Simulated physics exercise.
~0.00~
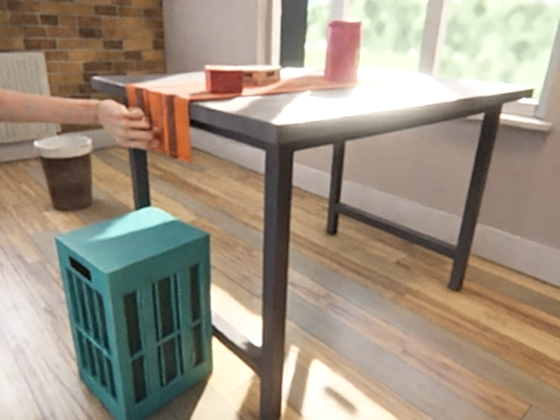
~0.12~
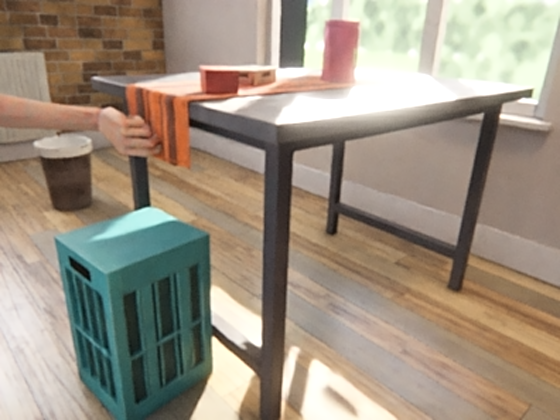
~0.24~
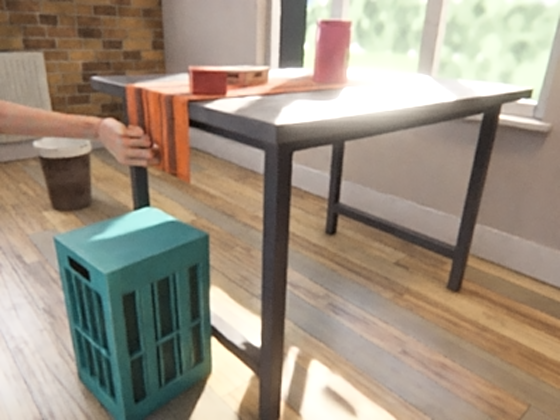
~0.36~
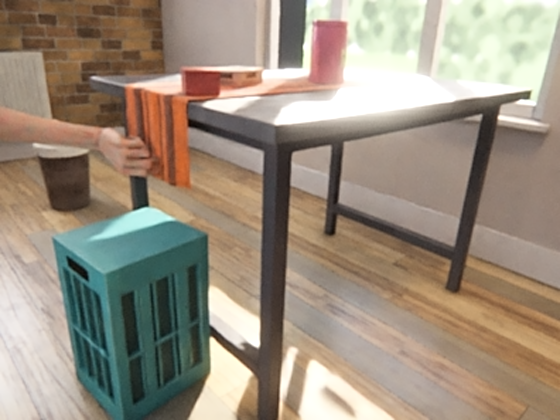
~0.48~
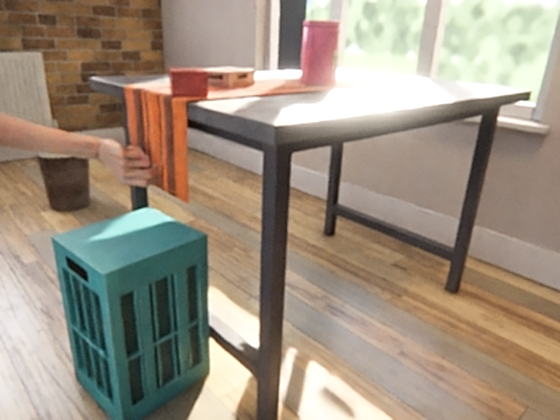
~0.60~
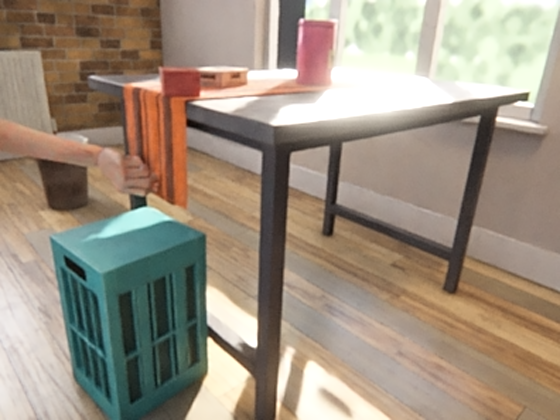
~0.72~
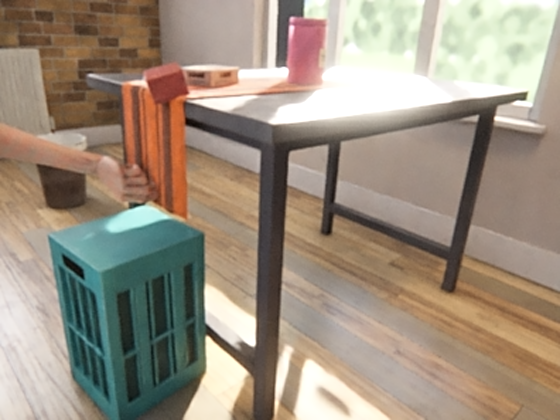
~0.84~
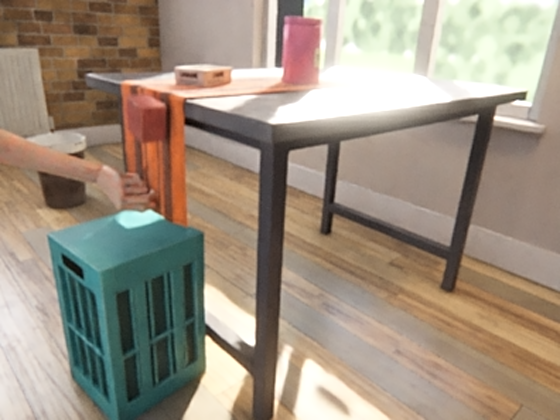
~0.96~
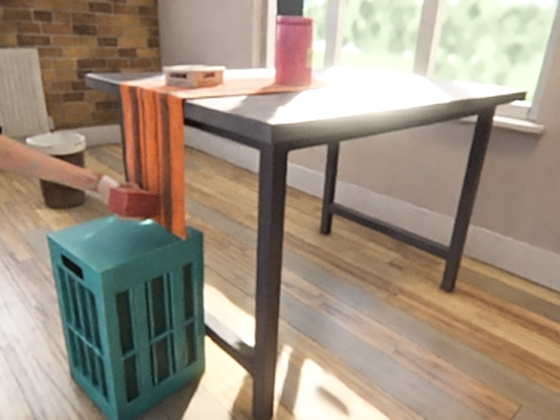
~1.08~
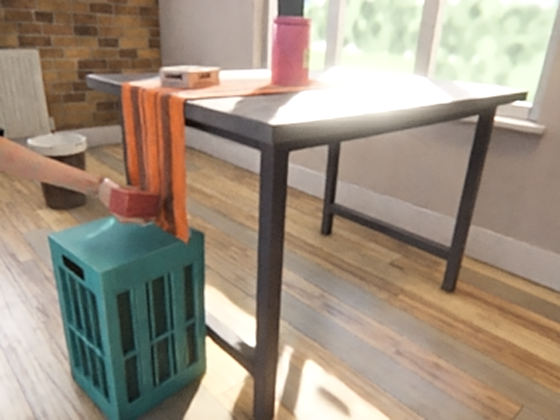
We see a hand slowly pulling the hanging end of an orange cloth down from a table, drawing a red block, a small packet and an upright pink canister leftward. The block tips over the edge and drops to the turquoise crate below, while the packet and canister remain on the table.
